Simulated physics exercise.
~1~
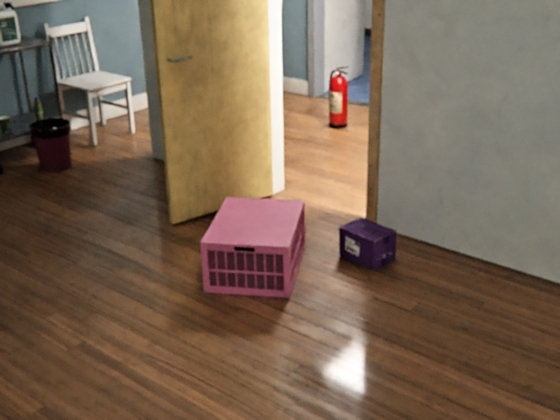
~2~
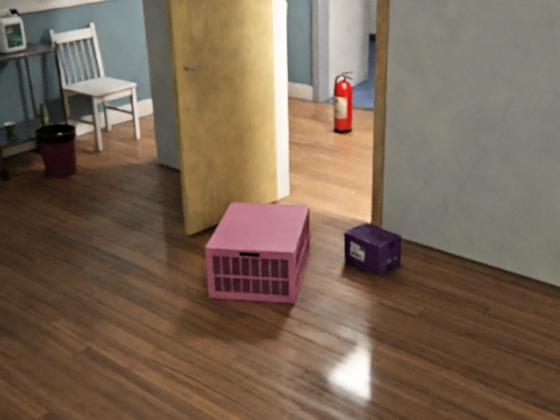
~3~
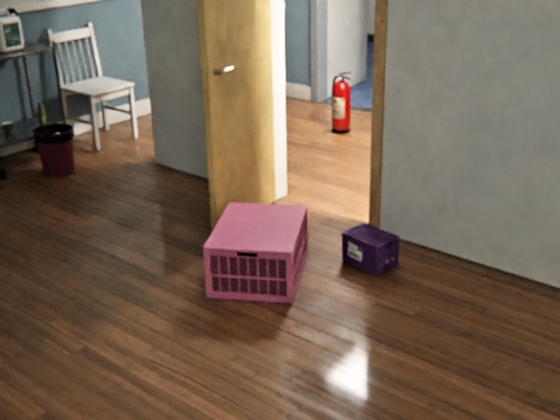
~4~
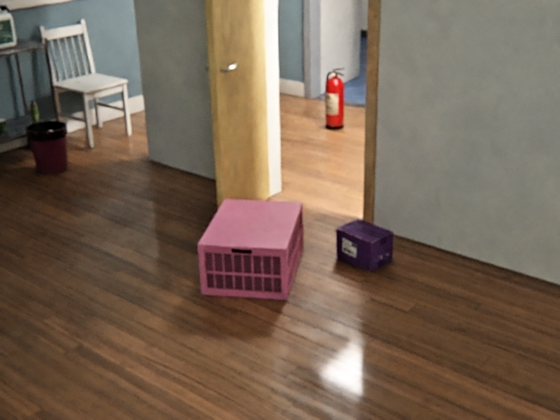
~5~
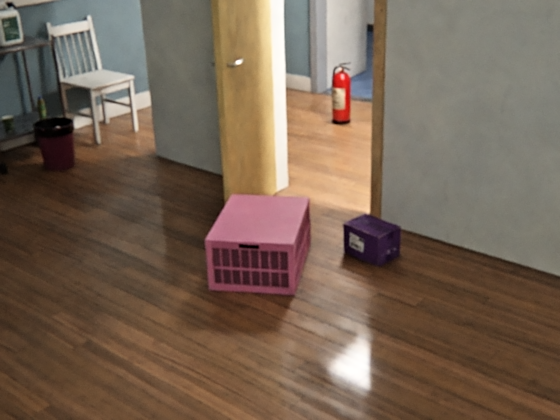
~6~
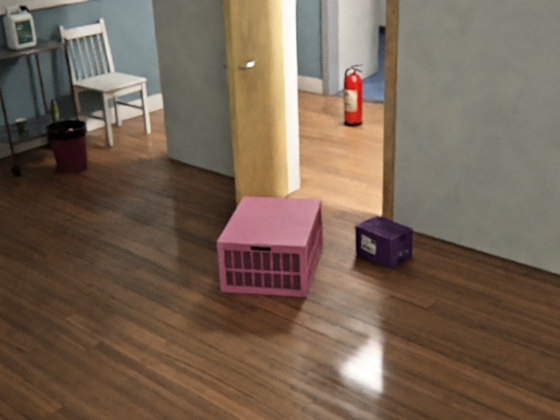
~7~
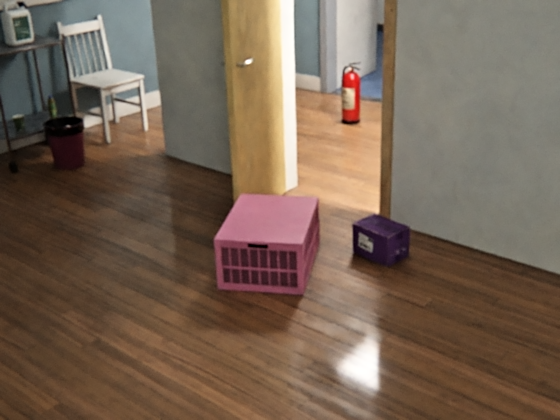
In a room with a shiny wooden floor, a yellowish door swung partway towards its frame, then came to rest by a pink box. It was still standing well open, and neither the pink box nor the small purple one had shifted.
